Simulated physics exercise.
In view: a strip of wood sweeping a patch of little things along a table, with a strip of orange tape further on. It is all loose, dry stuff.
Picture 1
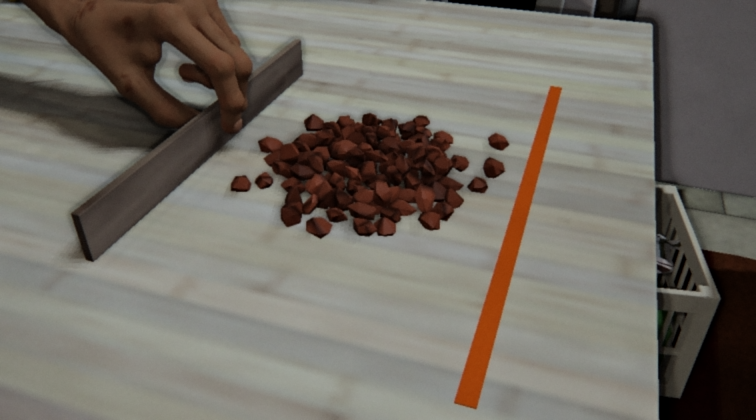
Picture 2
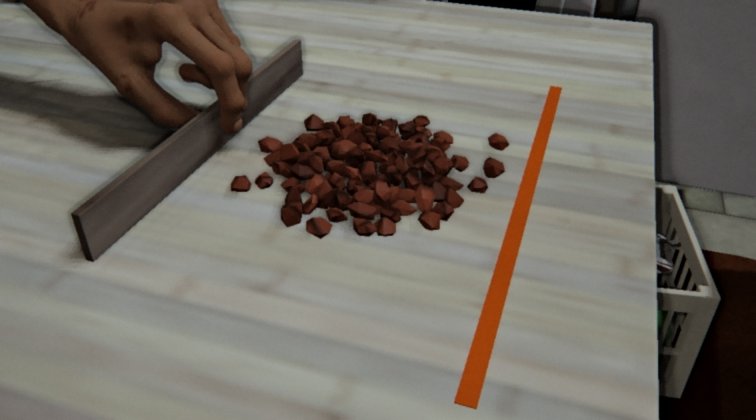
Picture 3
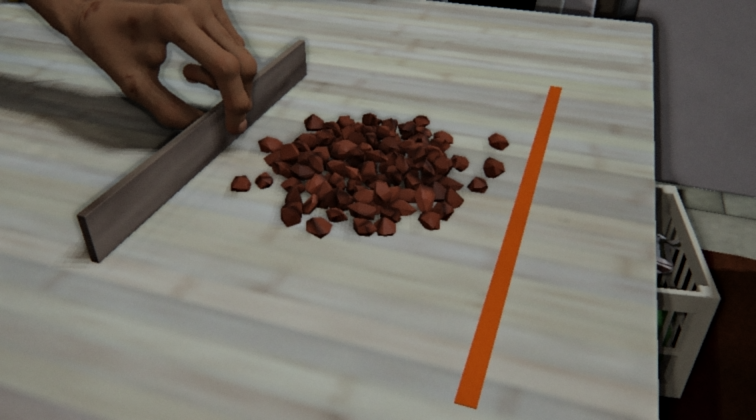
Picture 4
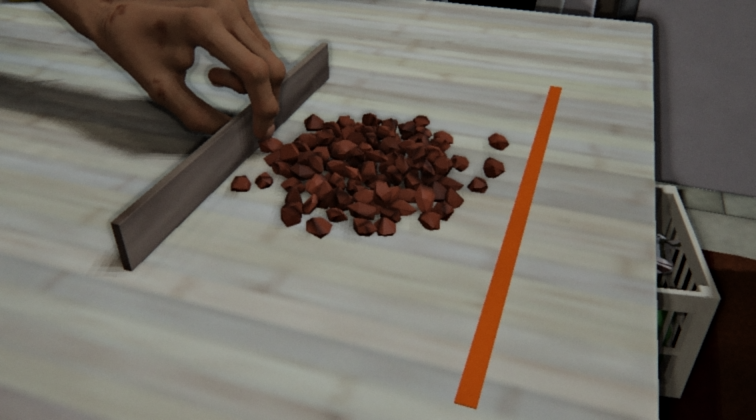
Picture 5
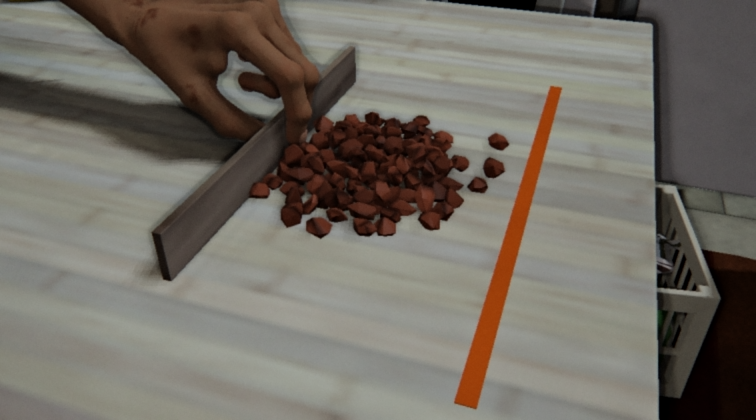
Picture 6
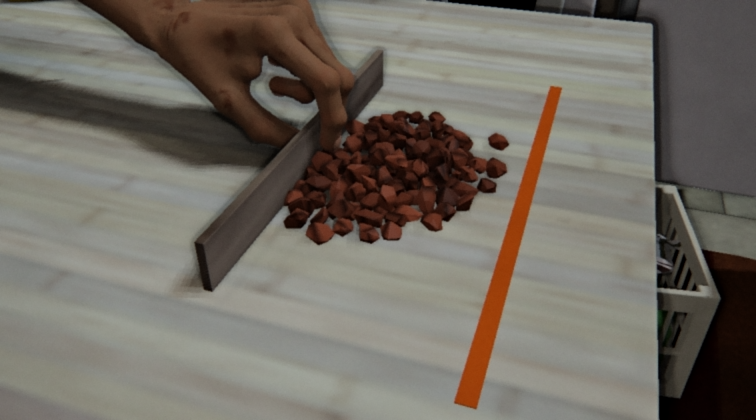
The clip shows a hand holding a strip of wood upright on a pale table, at rest at first, then sliding it right into a heap of reddish-brown bits, pushing most of them along toward a strip of orange tape.
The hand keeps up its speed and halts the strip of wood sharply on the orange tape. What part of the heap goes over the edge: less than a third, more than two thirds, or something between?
Lost: Under a third of the heap.
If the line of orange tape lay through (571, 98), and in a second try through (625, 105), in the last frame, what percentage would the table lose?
First some 30, then 90 per cent.
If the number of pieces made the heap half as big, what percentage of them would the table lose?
Some 0 per cent.
Soon after the last picture, strip of wood still moving, near (426, 140); heap all on the table, its front near (578, 200).
A little later, strip of wood stopped at the orange tape; heap a small part over the edge.
Later still, strip of wood stopped at the orange tape; heap about a quarter over the edge.
At rest, strip of wood stopped at the orange tape; heap about a quarter over the edge.
